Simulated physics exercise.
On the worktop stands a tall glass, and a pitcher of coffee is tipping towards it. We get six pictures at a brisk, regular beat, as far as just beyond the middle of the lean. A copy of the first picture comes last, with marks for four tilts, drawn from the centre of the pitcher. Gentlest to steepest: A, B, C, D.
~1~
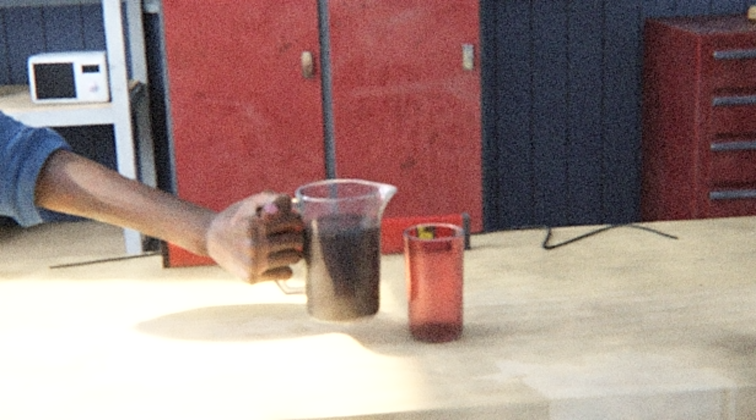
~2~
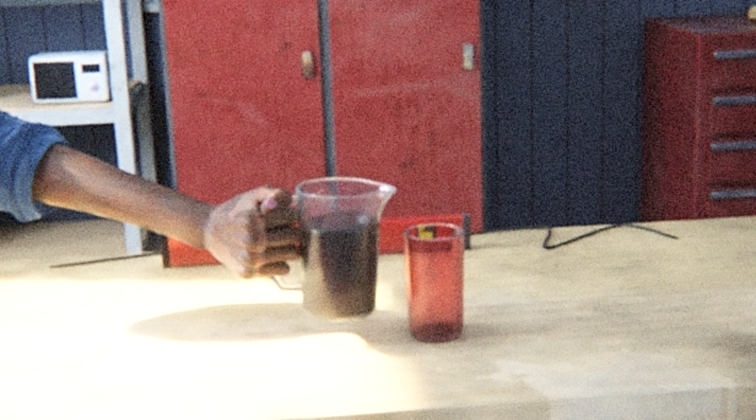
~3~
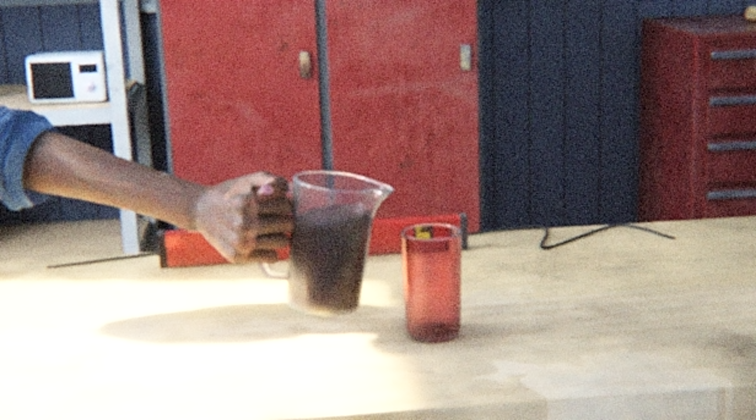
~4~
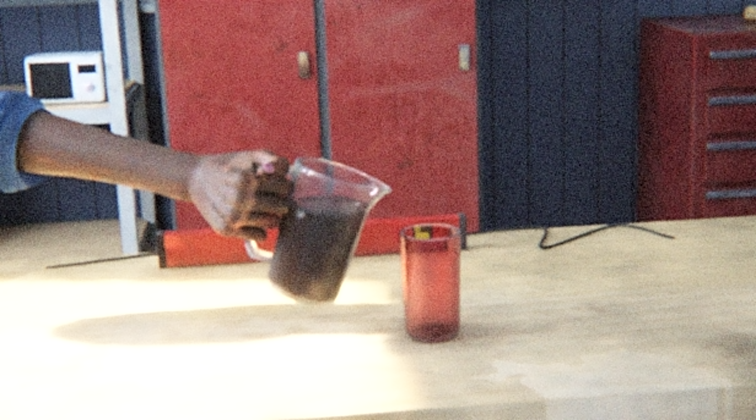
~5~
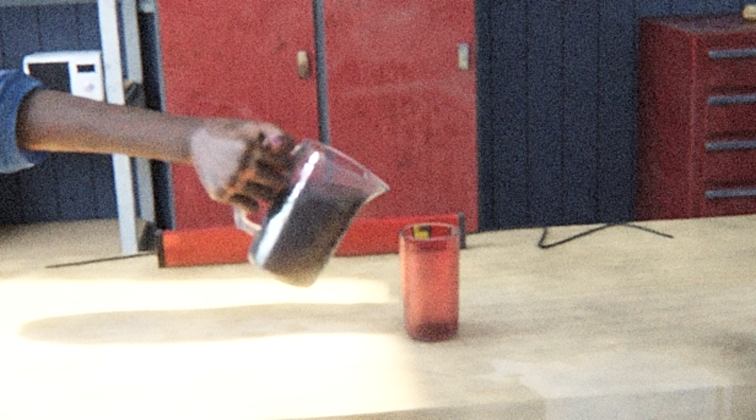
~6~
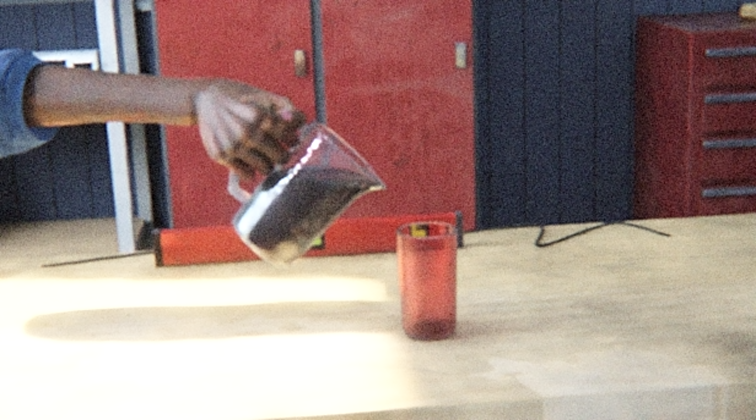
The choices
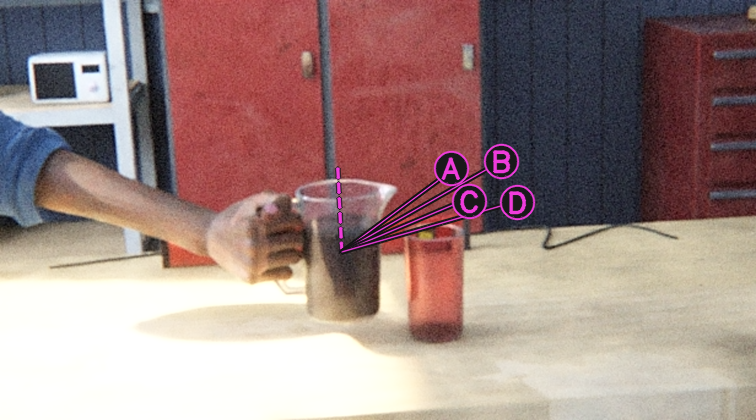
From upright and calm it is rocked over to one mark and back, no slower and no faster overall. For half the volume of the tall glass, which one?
Go for B.
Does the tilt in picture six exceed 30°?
Yes.
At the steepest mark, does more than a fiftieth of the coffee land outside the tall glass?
Yes.
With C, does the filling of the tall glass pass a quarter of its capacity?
Yes, clearly.
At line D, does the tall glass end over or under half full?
Over.
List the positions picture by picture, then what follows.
Upright, lip at (395, 189); rim of the tall glass round (434, 231); nothing has left yet, in the first picture.
Tipped about 2°, lip at (395, 189); nothing has left yet, in the second picture.
Tipped about 9°, lip at (392, 189); nothing has left yet, in the third picture.
Tipped about 19°, lip at (390, 189); nothing has left yet, in the fourth picture.
Tipped about 31°, lip at (389, 188); nothing has left yet, in the fifth picture.
Tipped about 44°, lip at (386, 187); nothing has left yet, in the sixth picture.
On the marked copy, A at (438, 180); B at (486, 169); C at (452, 205); D at (500, 206).
Choosing A, the tall glass ends with about 29 % of what it can hold.
Choosing B, the tall glass ends with about 47 % of what it can hold.
Choosing C, the tall glass ends with about 70 % of what it can hold.
Choosing D, the tall glass ends with about 83 % of what it can hold; 8 % of the coffee is spilt.
